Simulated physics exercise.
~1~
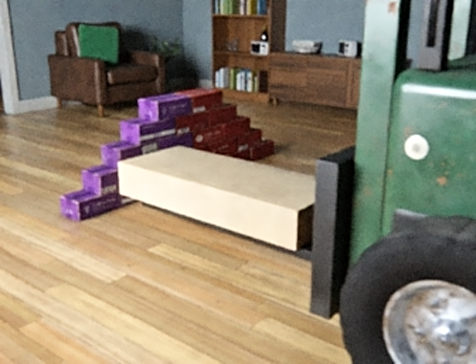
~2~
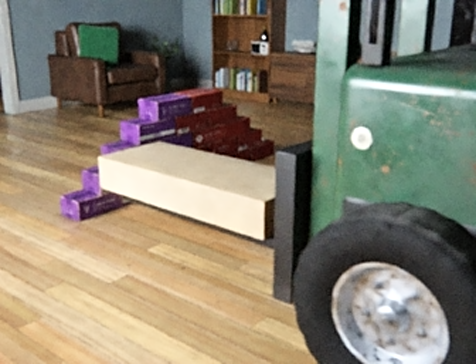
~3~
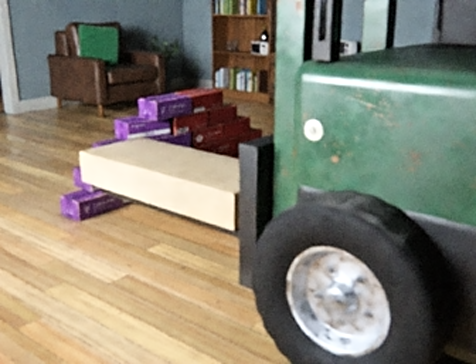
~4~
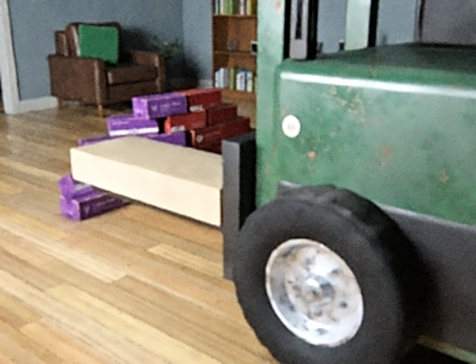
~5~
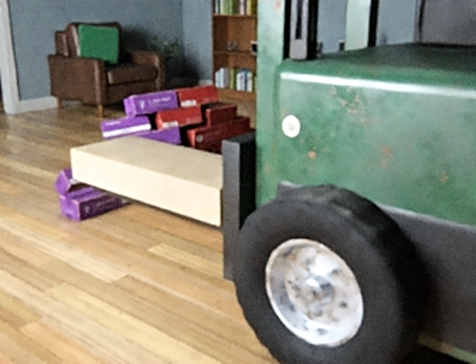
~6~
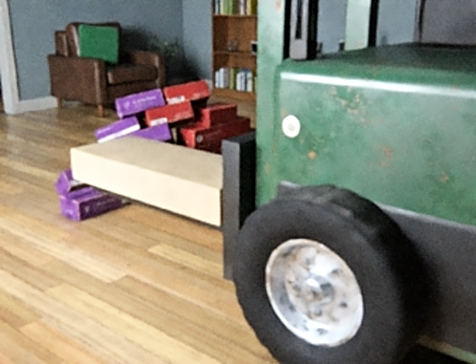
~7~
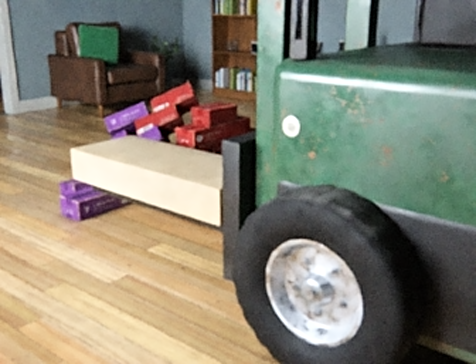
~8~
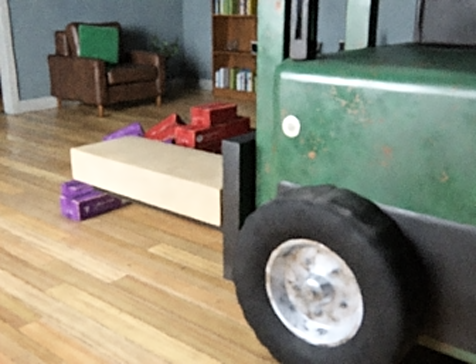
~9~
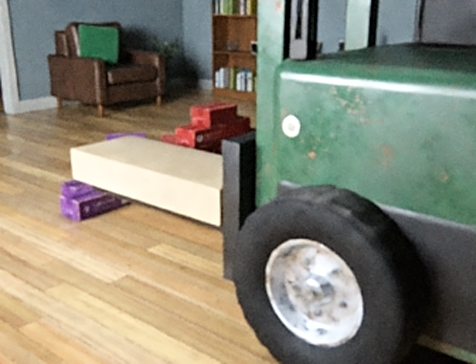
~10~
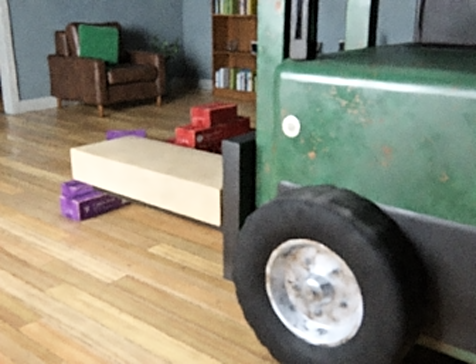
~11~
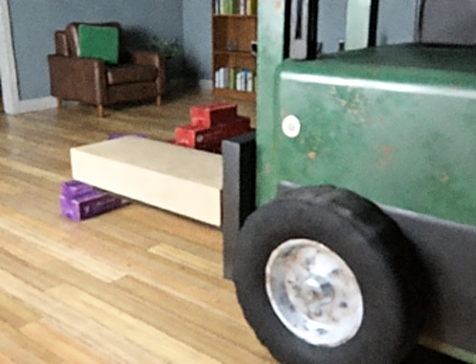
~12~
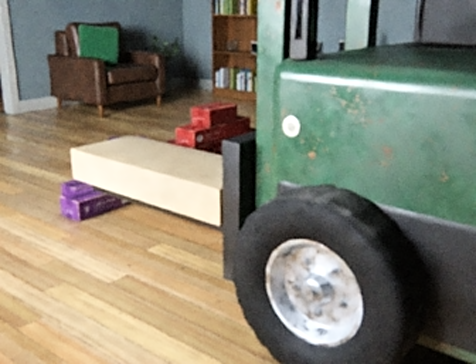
A green forklift with a large black tire stands at the right of a wood-floored living room, seen from a still, low view, holding a long pale case on its forks. To the left rises a stepped pyramid of purple and red boxes, with a brown armchair and bookshelf behind. The forklift rolls left and pushes the case into the stack, then stops. The upper boxes tilt, slide and tumble down behind the case. At the end, a few purple boxes remain at the left and a low red pile at the right, with the top gone.
